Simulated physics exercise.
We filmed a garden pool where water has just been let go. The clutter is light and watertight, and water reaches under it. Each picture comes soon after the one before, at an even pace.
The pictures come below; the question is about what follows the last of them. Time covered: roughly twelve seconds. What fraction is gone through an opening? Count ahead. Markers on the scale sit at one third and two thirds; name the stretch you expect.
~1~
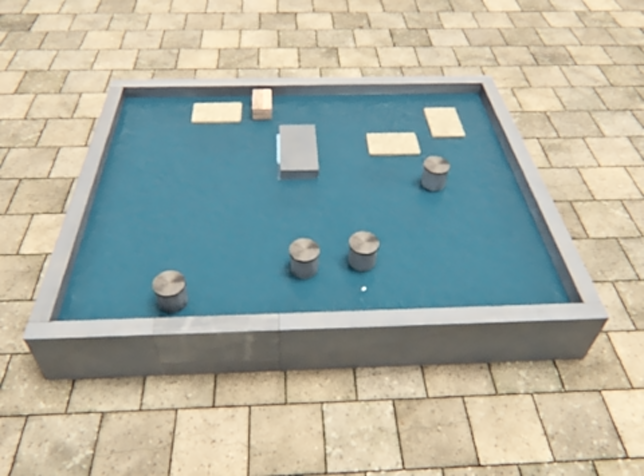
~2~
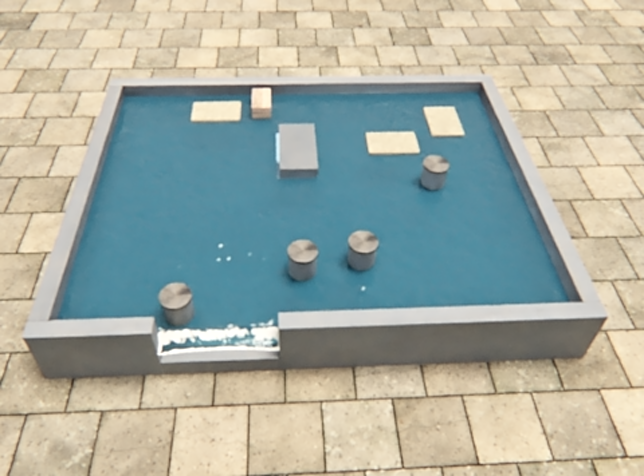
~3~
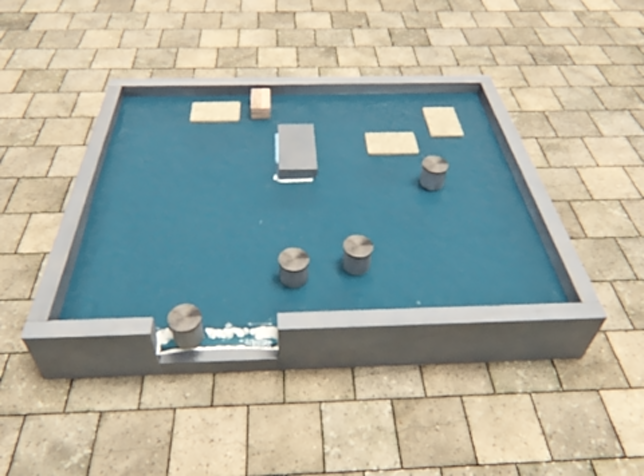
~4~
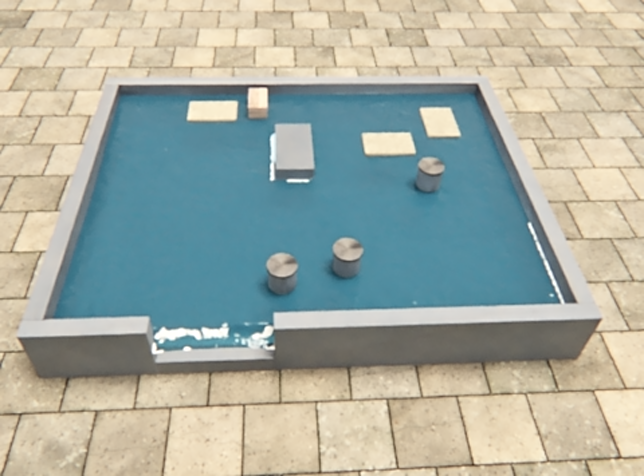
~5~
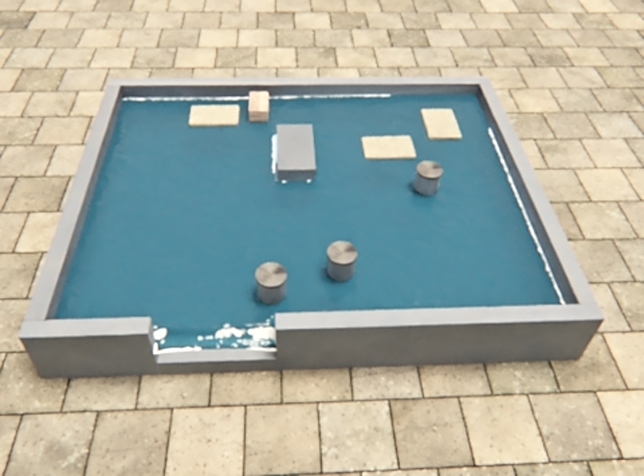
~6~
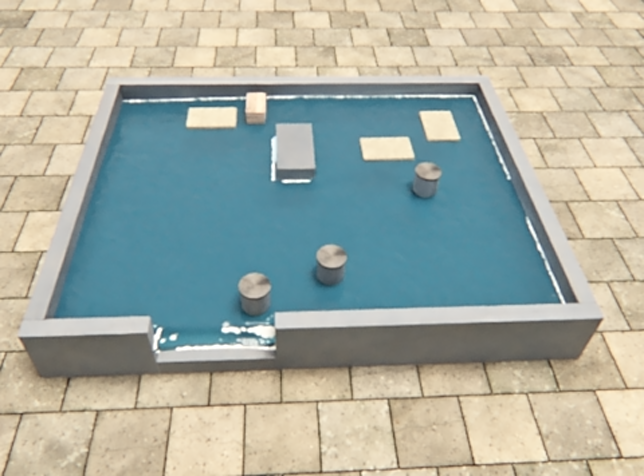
Center third.
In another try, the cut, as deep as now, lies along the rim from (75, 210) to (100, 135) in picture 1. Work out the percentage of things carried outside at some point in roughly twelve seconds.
Roughly 0 %.
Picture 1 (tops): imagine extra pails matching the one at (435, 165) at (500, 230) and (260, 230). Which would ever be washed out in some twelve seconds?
Result, in order - stuck, escaped.
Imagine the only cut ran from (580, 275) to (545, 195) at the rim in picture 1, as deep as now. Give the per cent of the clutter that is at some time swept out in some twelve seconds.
That would be around 40 %.
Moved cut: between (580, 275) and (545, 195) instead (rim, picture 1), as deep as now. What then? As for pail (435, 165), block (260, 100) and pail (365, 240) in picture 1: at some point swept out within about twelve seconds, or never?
Object one: Leaves; object two: Remains; object three: Leaves.
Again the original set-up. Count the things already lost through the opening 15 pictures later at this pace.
It comes to 3.
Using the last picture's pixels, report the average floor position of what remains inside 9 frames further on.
Average floor point: Approx. (333, 172).
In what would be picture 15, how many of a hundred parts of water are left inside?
Close to 82 percent of it stays.
A moment on, 2 of 8 are out; 6 afloat.
Next, 3 of 8 are out; 5 afloat.
Later, 3 of 8 are out; 5 afloat.
In the end, 3 of 8 are out; 5 afloat.
